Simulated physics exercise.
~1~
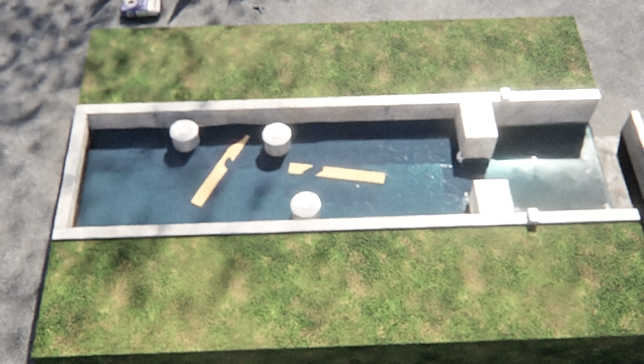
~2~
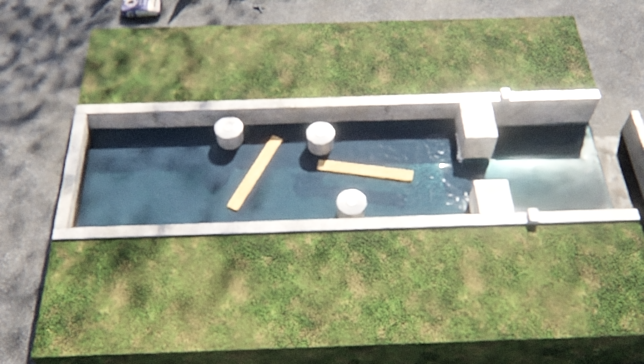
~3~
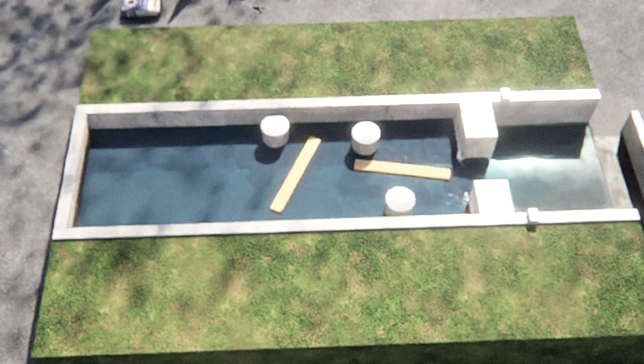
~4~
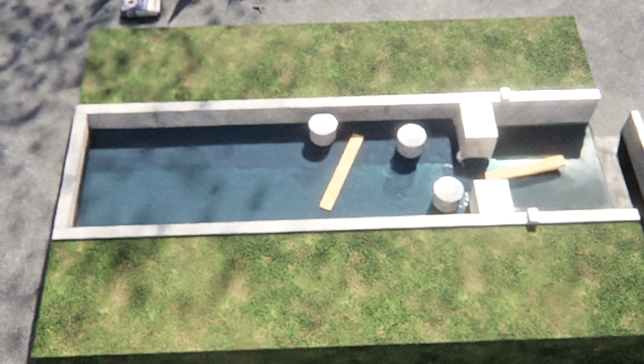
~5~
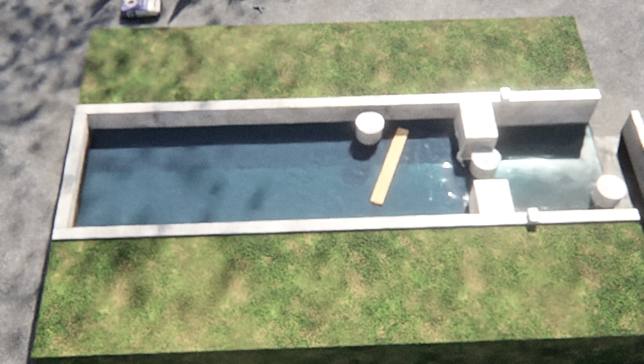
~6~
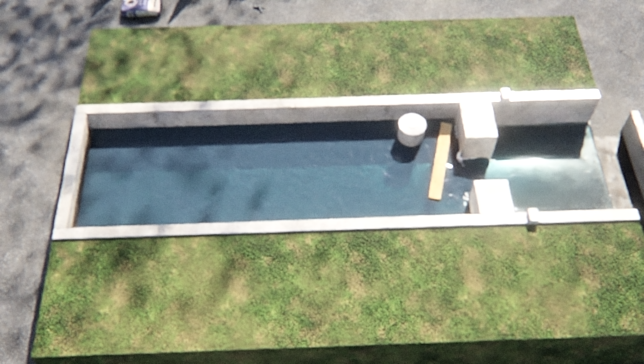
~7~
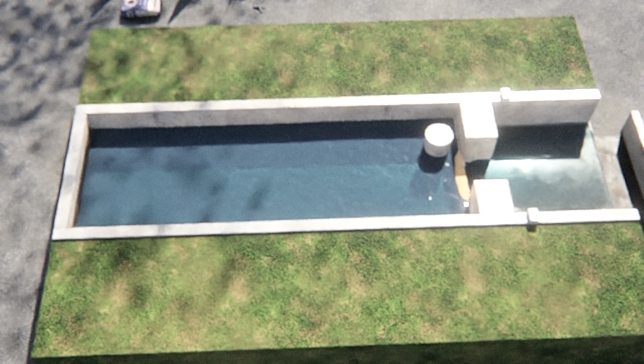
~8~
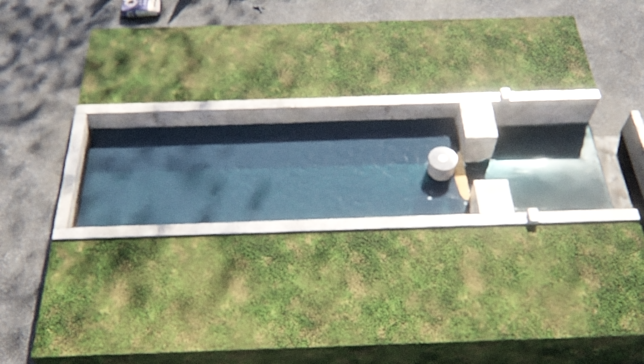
Water channel carrying white tubs and yellow planks rightward, three pieces passing through the gap, one tub and one plank stopping before it.
